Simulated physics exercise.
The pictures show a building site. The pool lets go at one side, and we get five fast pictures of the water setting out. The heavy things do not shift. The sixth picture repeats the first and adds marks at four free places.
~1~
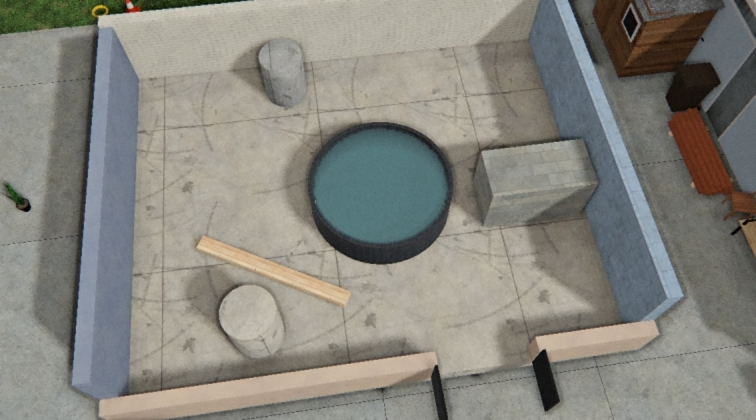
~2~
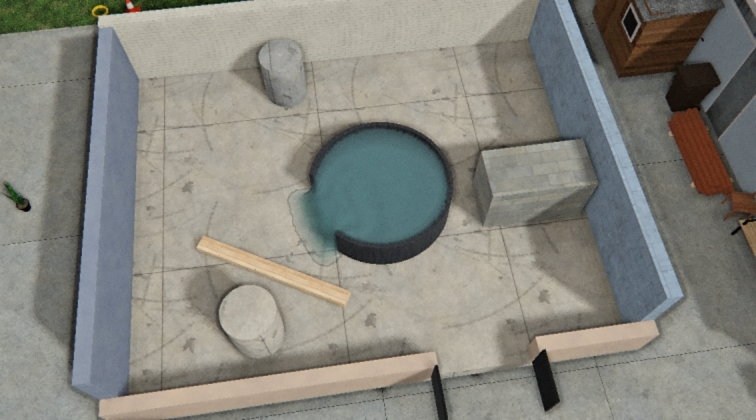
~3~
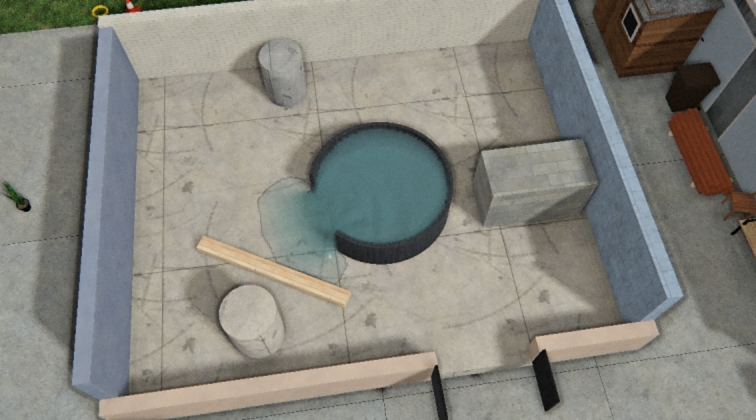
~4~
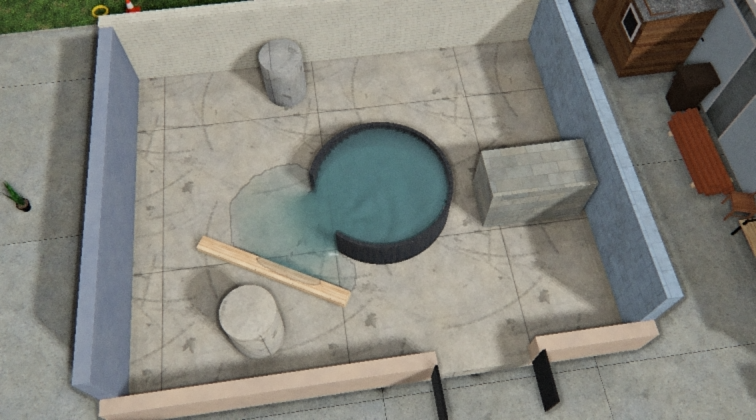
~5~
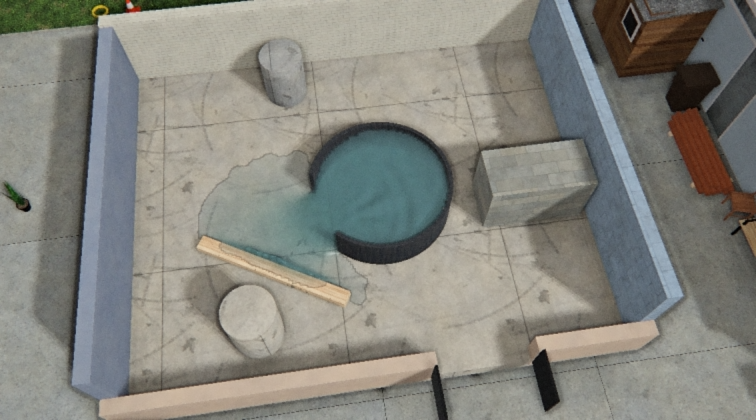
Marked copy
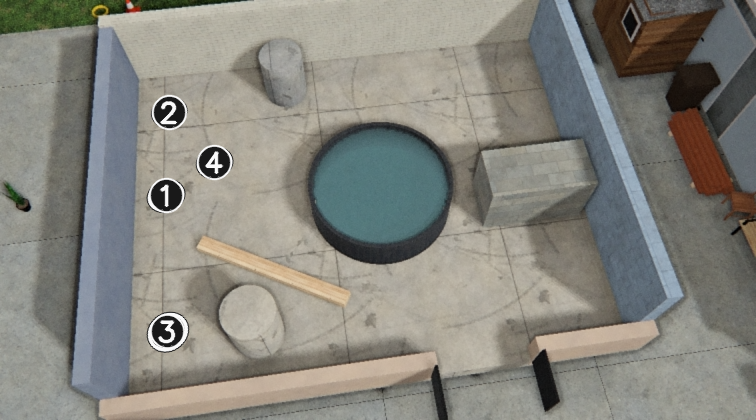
On a building site, water pours from a round pool's left side and spreads across the ground.
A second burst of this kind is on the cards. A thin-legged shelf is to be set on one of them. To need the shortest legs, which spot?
4.
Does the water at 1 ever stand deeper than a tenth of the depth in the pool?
Yes.
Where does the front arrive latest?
2 it is.
On the marked copy, 1 at (166, 195); 2 at (169, 112); 3 at (167, 331); 4 at (214, 162).
With 1, the water peaks at about 35 % of the depth that stood in the pool.
With 2, the water peaks at about 26 % of the depth that stood in the pool.
With 3, the water peaks at about 28 % of the depth that stood in the pool.
With 4, the water peaks at about 14 % of the depth that stood in the pool.
